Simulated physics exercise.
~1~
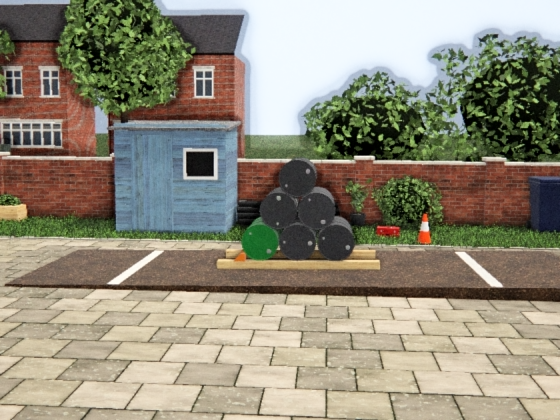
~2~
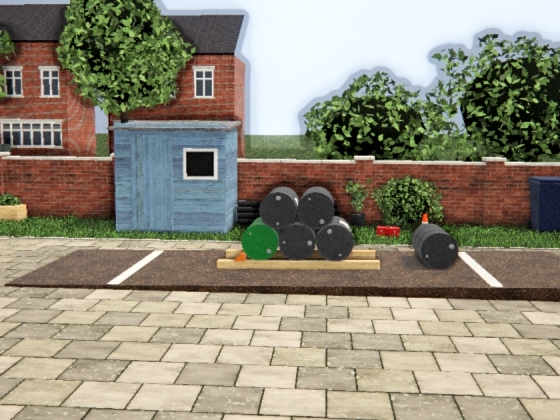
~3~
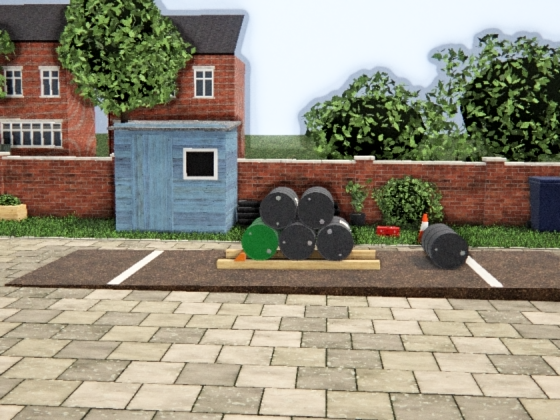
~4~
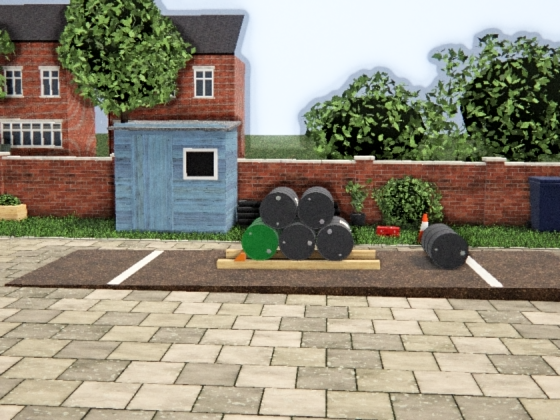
Six drums, five black and one green at the lower left, sit stacked in a pyramid on wooden bearers, seen end-on from across a paved yard. Behind the dark strip with its two white lines stand a blue shed, a brick wall, bushes, an orange cone and red-brick houses. The top black drum comes off the stack and appears on the ground to the right, near the right-hand line. It shifts slightly farther right and comes to rest beside the line. The green drum and the other four black ones stay on the bearers.
